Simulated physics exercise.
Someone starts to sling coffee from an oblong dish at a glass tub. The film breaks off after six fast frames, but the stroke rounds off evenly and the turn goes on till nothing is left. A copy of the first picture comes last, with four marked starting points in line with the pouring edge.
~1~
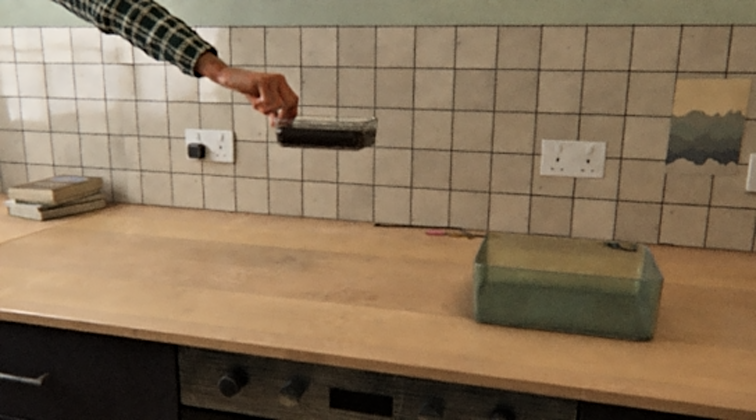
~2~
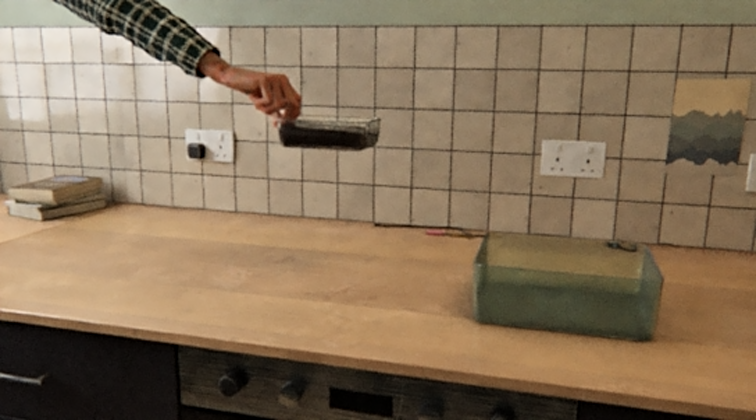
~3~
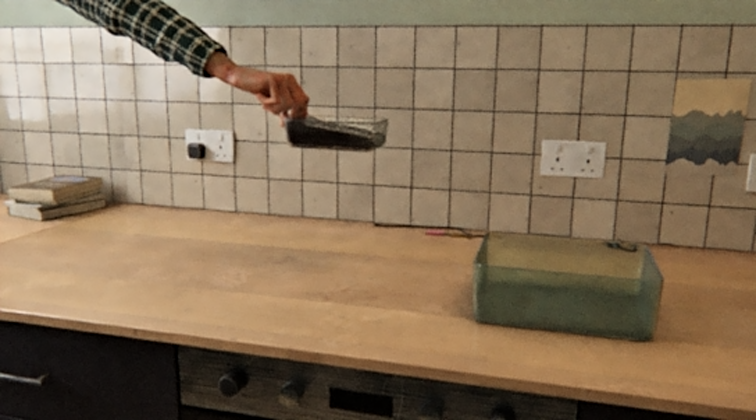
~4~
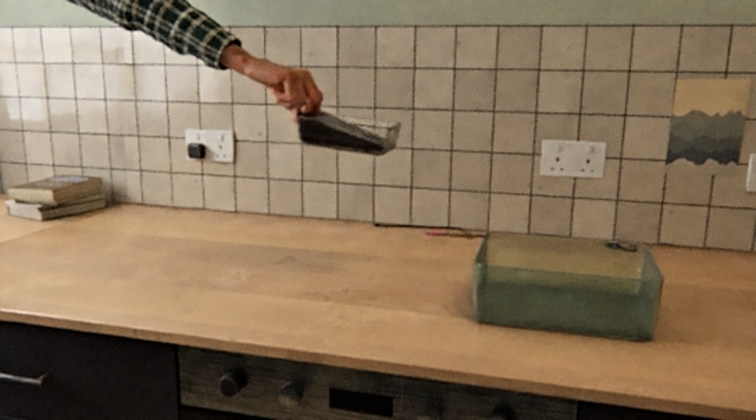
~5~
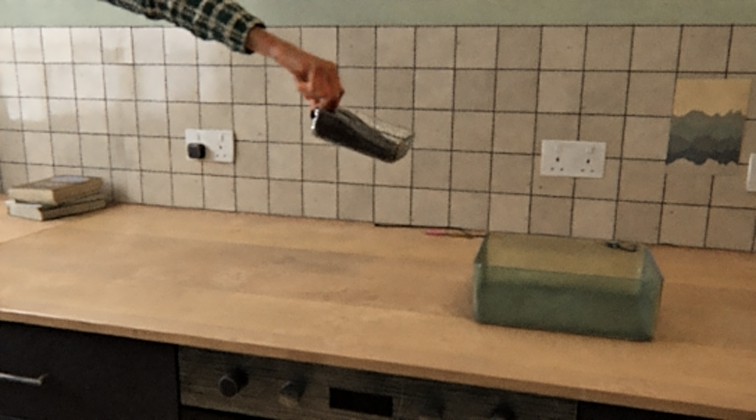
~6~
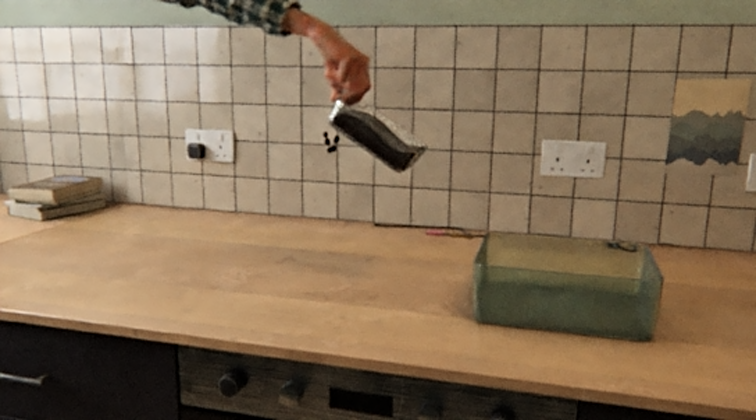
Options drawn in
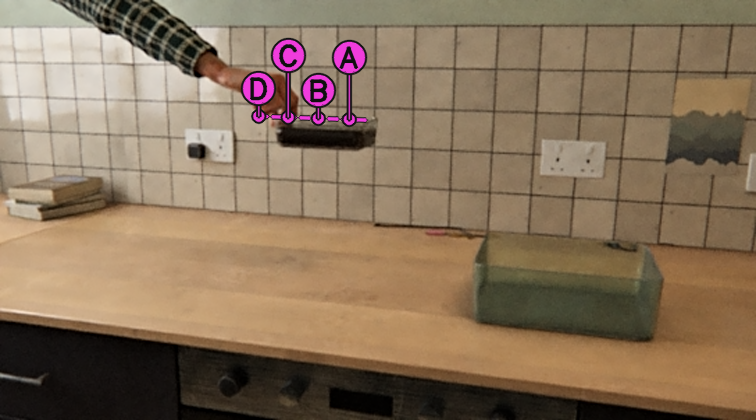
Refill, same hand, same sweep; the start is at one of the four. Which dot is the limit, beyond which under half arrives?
Take A.
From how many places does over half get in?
One.
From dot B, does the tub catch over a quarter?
No, less.
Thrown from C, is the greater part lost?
Yes, that goes wrong.
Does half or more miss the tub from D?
Yes, that goes wrong.
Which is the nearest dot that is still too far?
Here it is dot B.
On the marked copy, A at (349, 119); B at (318, 118); C at (288, 117); D at (258, 116).
Choosing A, about 78 % lands in the tub, 16 % falls short and 6 % goes beside or beyond.
Choosing B, about 14 % lands in the tub, 81 % falls short and 5 % goes beside or beyond.
Choosing C, about 0 % lands in the tub, 98 % falls short.
Choosing D, about 0 % lands in the tub, 100 % falls short.
